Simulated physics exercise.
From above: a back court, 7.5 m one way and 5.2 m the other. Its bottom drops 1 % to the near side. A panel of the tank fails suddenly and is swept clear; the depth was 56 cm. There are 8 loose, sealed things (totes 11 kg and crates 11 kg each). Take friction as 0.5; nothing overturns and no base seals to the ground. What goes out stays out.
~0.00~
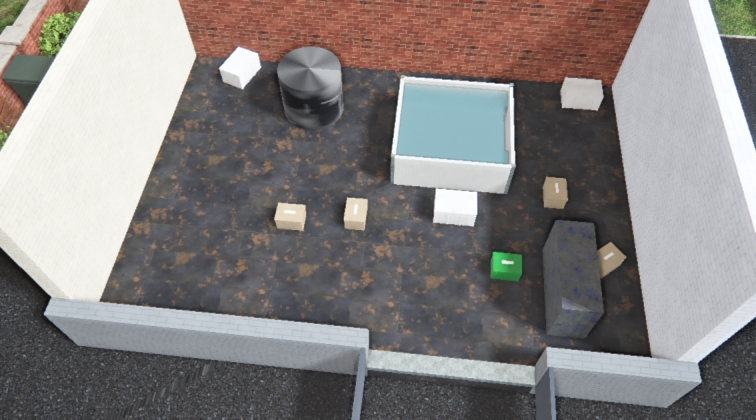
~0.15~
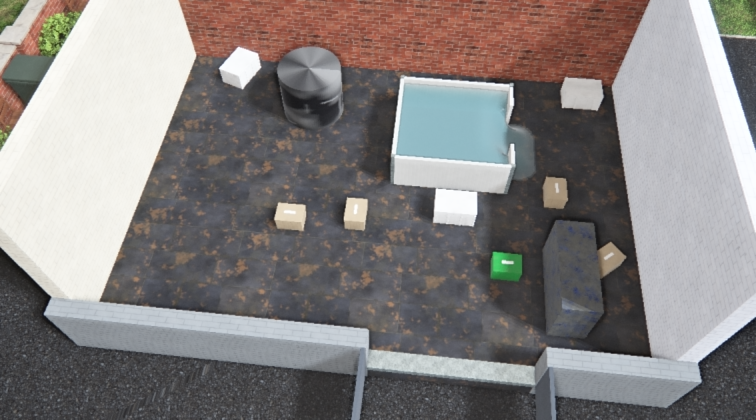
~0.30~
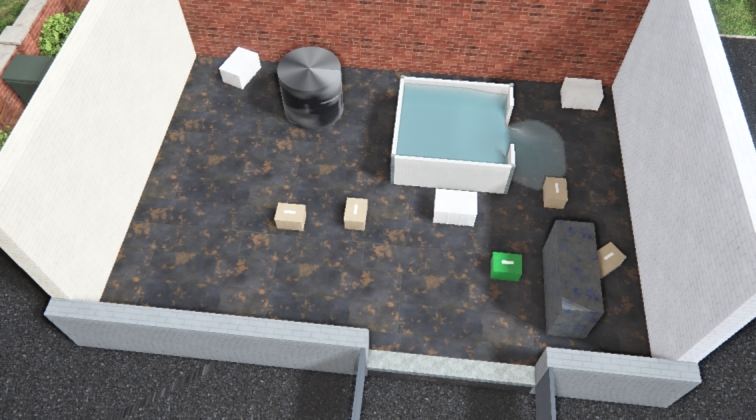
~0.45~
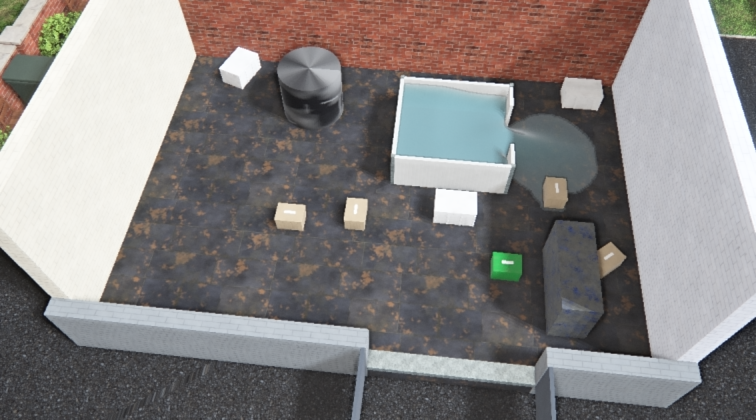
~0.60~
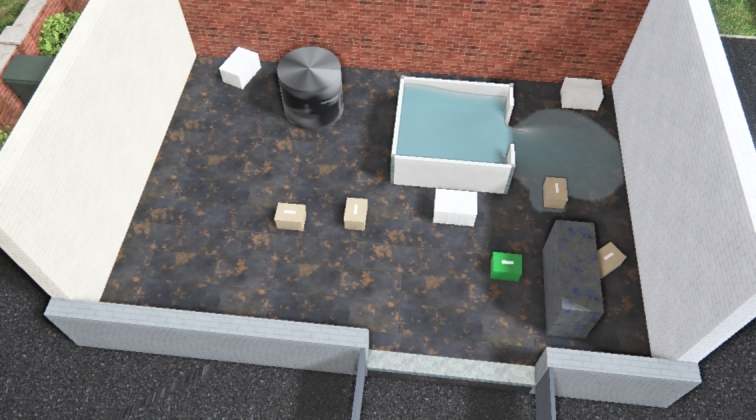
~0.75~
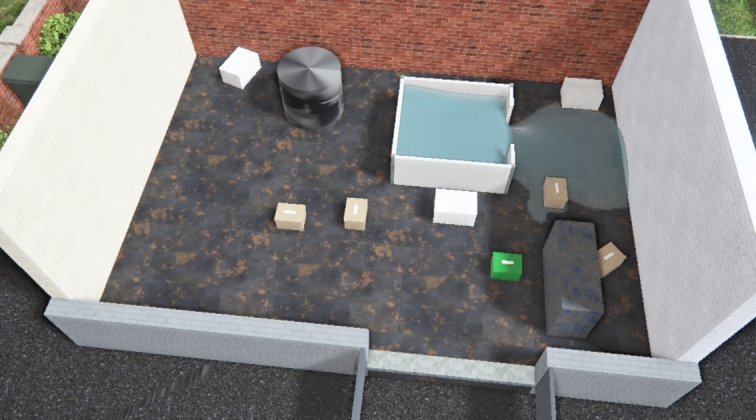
At first, a white-walled tank of water stands full in a walled court among scattered boxes, a green one among them. Then water bursts through a gap in its right side and fans out across the dark ground, surrounding a tan box and reaching the right wall, while no boxes shift.
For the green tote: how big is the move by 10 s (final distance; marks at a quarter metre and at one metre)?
Green tote holds its place.
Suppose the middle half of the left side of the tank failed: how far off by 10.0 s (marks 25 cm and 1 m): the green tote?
Then the green tote stays put.
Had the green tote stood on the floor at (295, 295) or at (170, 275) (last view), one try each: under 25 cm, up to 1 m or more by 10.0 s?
In that order: It holds its place; it barely shifts.
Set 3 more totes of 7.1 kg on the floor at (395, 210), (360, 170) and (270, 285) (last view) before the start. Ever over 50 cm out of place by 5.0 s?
In that order: Less, short of it, less.
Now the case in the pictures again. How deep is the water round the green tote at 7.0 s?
Roughly 3 cm.
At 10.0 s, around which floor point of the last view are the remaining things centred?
Near (371, 212).
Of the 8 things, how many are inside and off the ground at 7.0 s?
1 of them.
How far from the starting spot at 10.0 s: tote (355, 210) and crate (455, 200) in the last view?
In turn: 0 cm, 0 cm.
After 2.0 s the green tote is near (507, 263), 0.0 m from its start, aground; 0 of 8 are out; 0 afloat.
After 4.5 s the green tote is near (507, 263), 0.0 m from its start, aground; 0 of 8 are out; 1 afloat.
After 7.0 s the green tote is near (507, 263), 0.0 m from its start, aground; 0 of 8 are out; 1 afloat.
After 10.0 s the green tote is near (507, 263), 0.0 m from its start, aground; 0 of 8 are out; 0 afloat.
